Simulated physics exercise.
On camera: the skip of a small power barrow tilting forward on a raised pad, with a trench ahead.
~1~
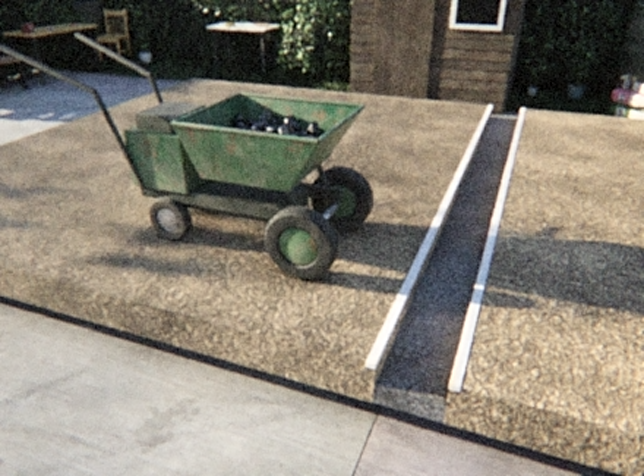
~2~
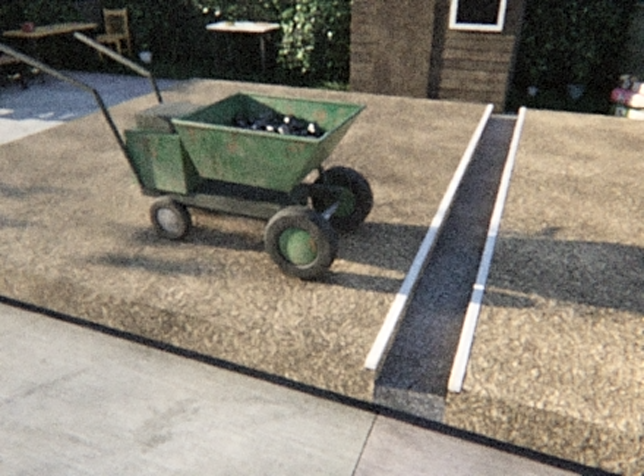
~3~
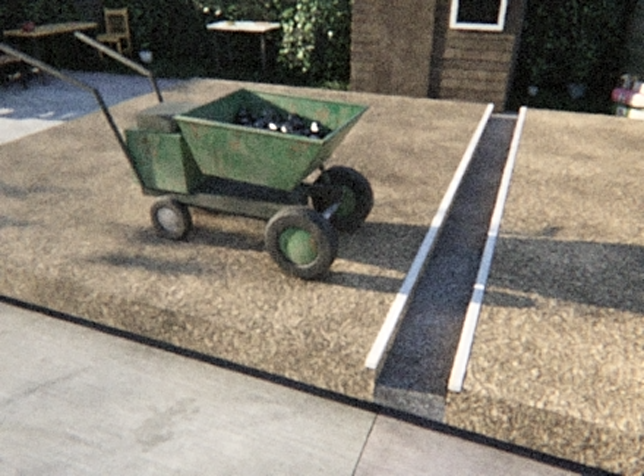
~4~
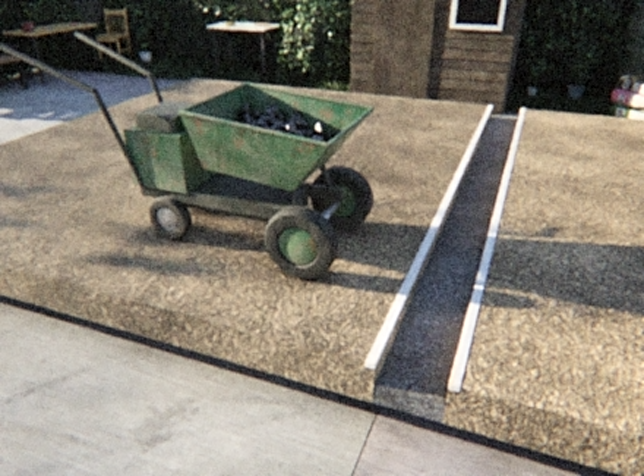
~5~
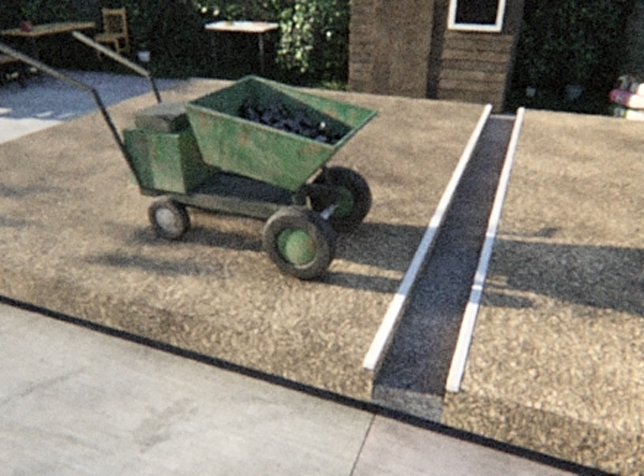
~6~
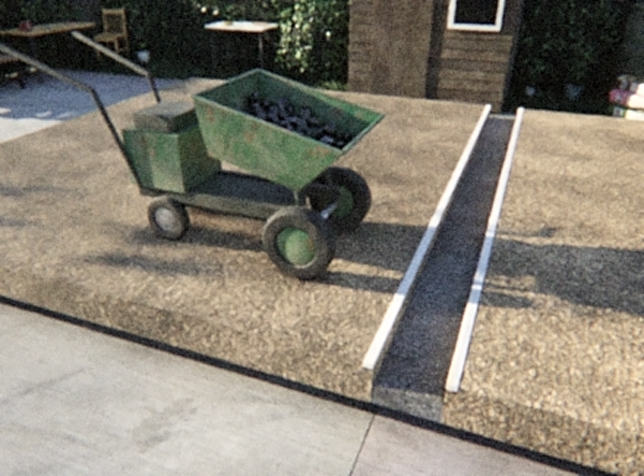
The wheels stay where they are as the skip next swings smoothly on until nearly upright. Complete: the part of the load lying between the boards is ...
More than half.
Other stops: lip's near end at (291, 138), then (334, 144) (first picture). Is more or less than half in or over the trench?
The bulk; the bulk.
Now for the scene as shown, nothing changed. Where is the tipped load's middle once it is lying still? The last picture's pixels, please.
About (450, 278).
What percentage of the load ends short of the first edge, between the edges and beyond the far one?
Short 0 %, between 85 %, beyond 15 %.
Just after the last frame, skip tipped steeply; every one in the skip.
A moment on, skip tipped steeply; almost all in the skip; just a few in or heaped over the trench; just a few falling.
Further on, skip tipped right over; roughly a third in the skip; roughly half in or heaped over the trench; about a tenth beyond it; just a few falling.
When it is over, skip tipped right over; just a few short of the trench; the larger part in or heaped over the trench; about a tenth beyond it.
